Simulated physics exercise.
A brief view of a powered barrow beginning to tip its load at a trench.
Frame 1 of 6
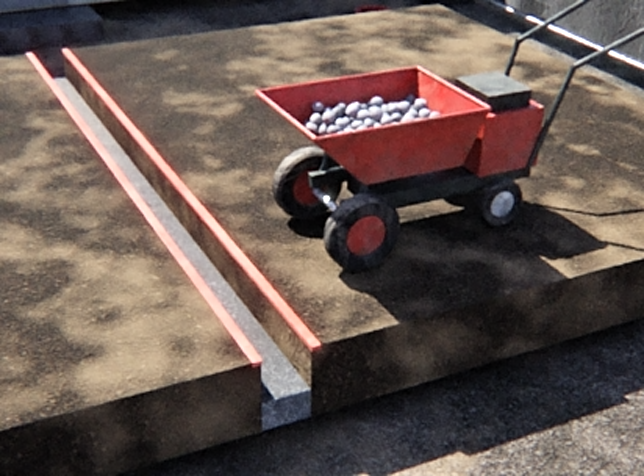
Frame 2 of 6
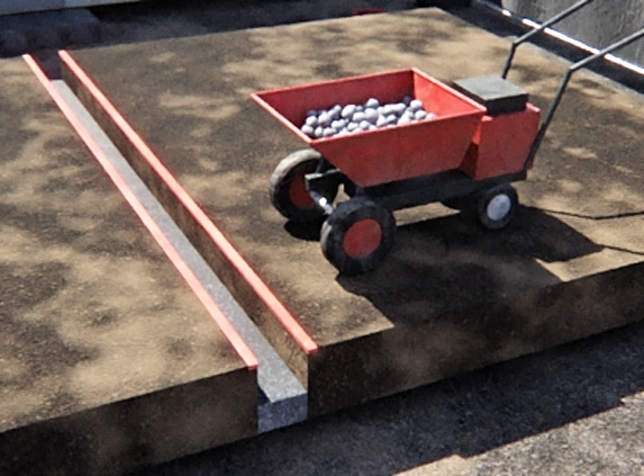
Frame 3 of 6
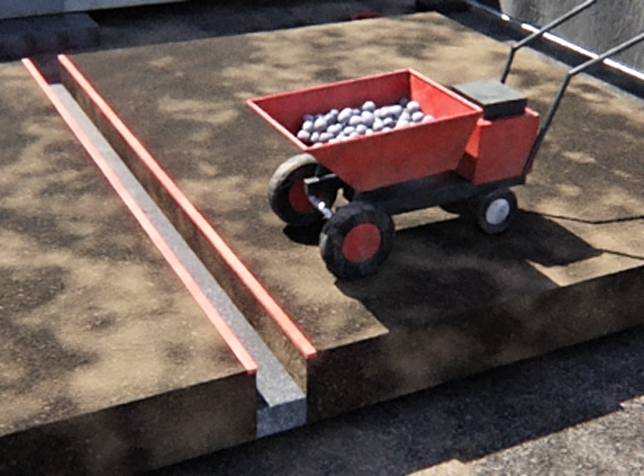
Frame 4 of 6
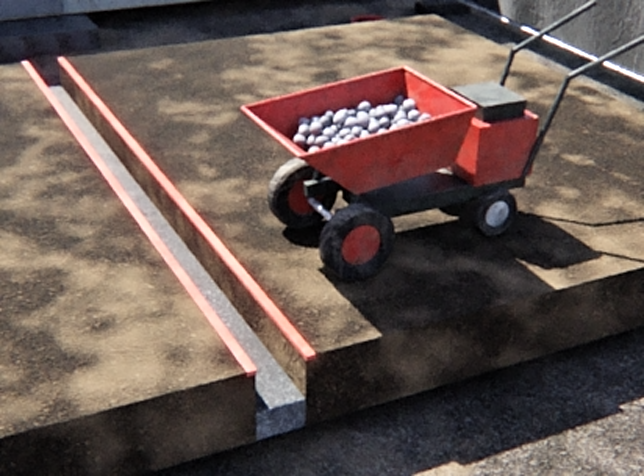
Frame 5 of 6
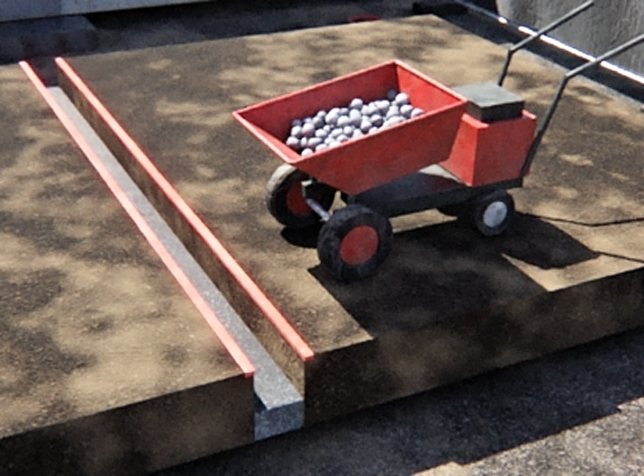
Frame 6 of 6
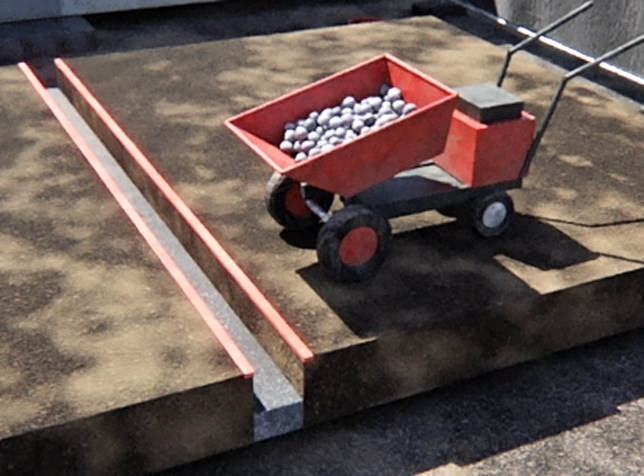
On a sunlit dirt platform beside a narrow red-edged trench, a red barrow's skip of round grey cobbles gradually tilting forward left.
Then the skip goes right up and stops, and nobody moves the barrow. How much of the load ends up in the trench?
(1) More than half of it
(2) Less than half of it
Answer: 1.
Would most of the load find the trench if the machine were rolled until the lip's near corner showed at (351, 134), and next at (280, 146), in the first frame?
Place one: The greater share; place two: The lesser share.
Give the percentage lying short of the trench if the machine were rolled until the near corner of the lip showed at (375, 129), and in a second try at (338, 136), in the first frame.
Result: Try 1 = 20 %, try 2 = 0 %.
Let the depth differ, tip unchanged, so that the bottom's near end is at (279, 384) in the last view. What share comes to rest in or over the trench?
Estimate: Approx. 40 in a hundred.
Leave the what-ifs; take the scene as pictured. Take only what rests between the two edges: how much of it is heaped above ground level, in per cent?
0 in a hundred.
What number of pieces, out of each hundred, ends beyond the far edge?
It comes to close to 35 %.
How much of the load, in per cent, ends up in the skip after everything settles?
My estimate is about 0 per cent.
Soon after the last picture, skip tipped steeply; all in the skip.
A little later, skip tipped right over; about half in the skip; about a quarter in or heaped over the trench; about a quarter beyond it.
Later still, skip tipped right over; a small part in the skip; about two thirds in or heaped over the trench; about a third beyond it.
At rest, skip tipped right over; a stray few in the skip; about two thirds in or heaped over the trench; about a third beyond it.
